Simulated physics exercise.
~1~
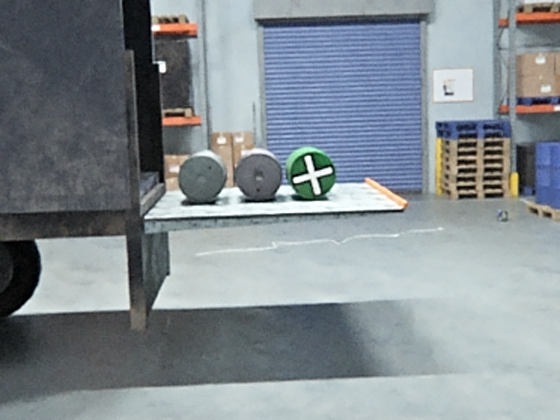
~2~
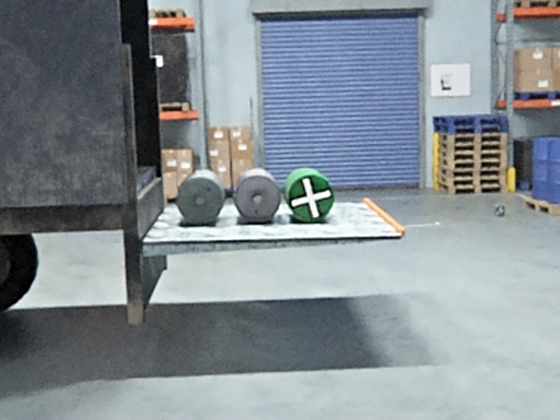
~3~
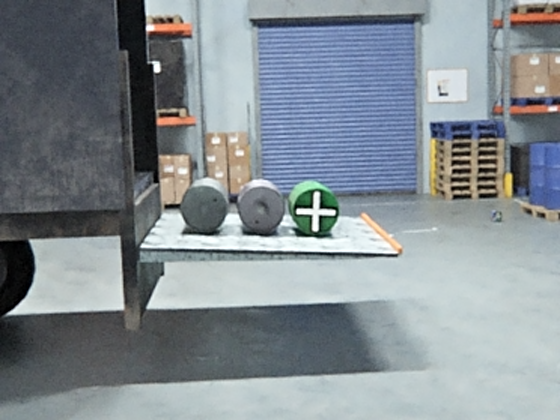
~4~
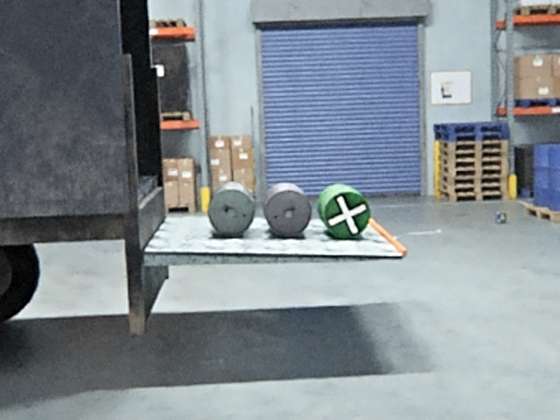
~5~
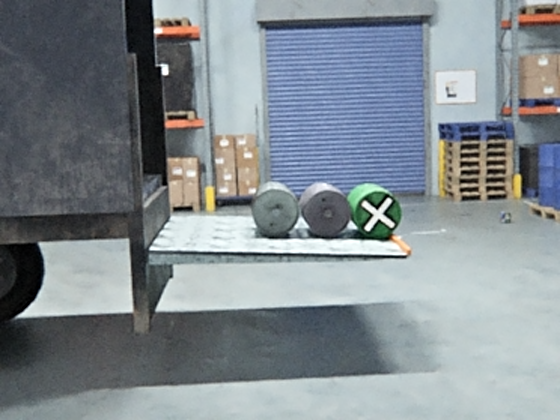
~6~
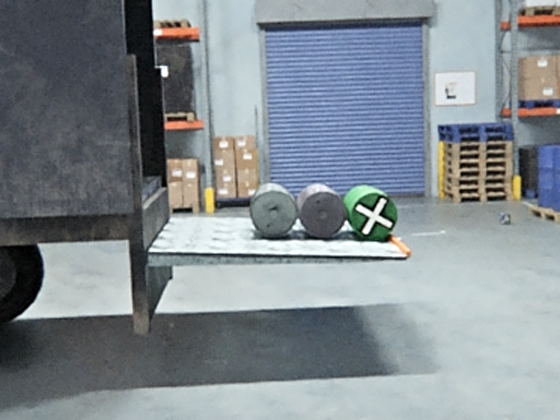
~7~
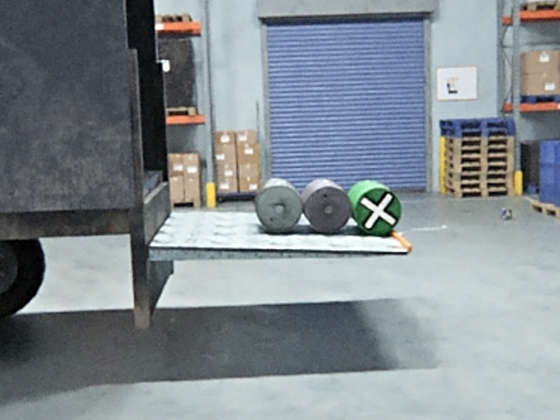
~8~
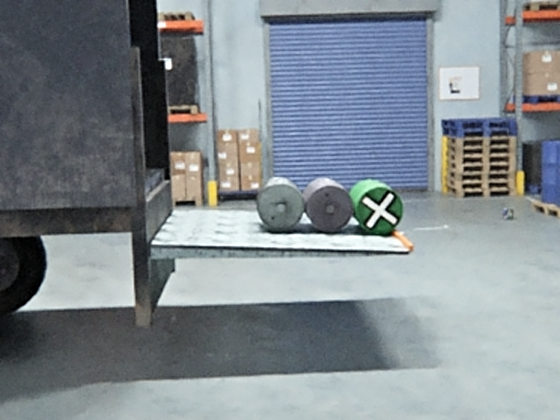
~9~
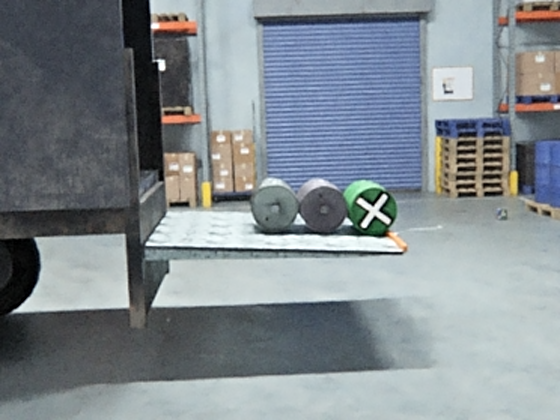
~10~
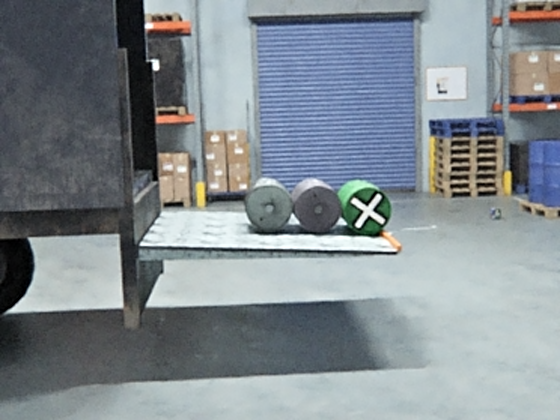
We see three kegs, the rightmost green with a white cross, on a truck's tail-lift plate, which lowers slightly and tips outwards. The kegs roll right towards the orange-edged flap, the green one rolls back slightly, and all three come to rest still on the plate.
